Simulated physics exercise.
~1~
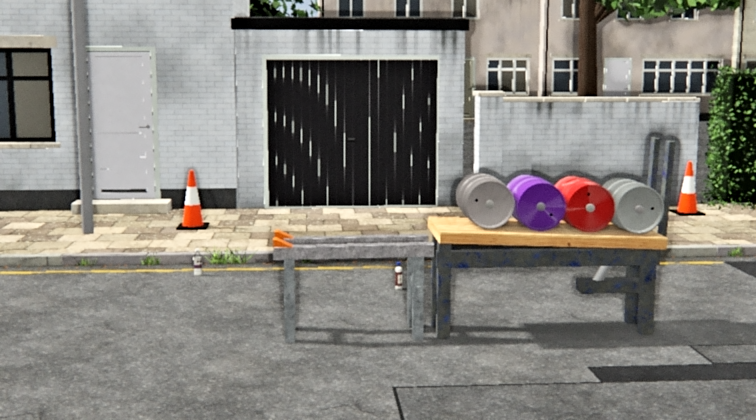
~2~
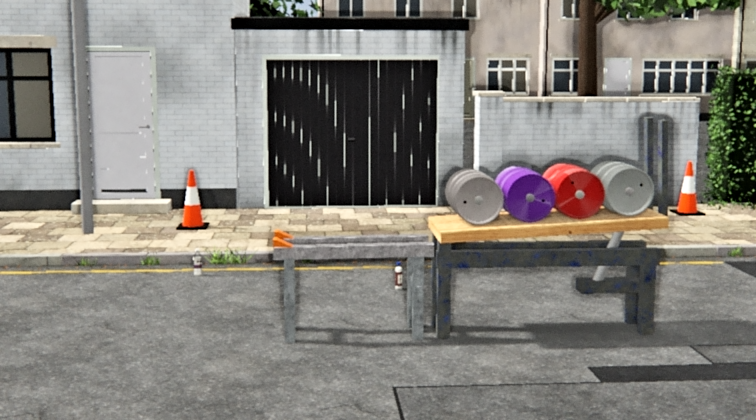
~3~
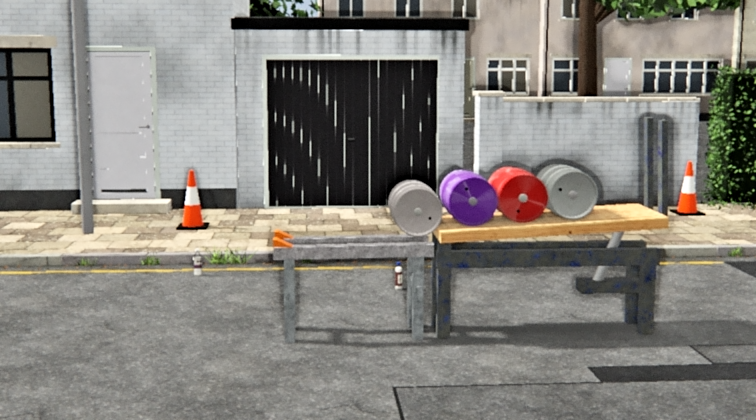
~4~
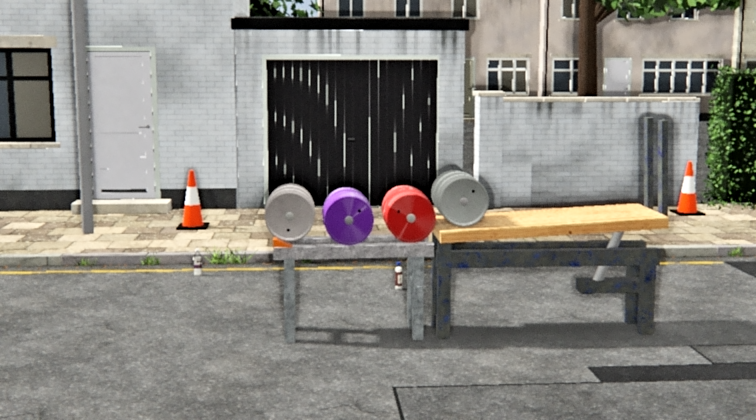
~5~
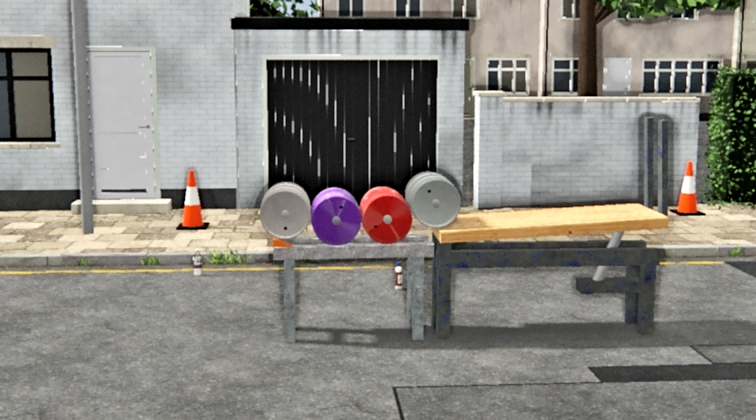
On a street, a wooden deck tips and four kegs roll left onto a rack.
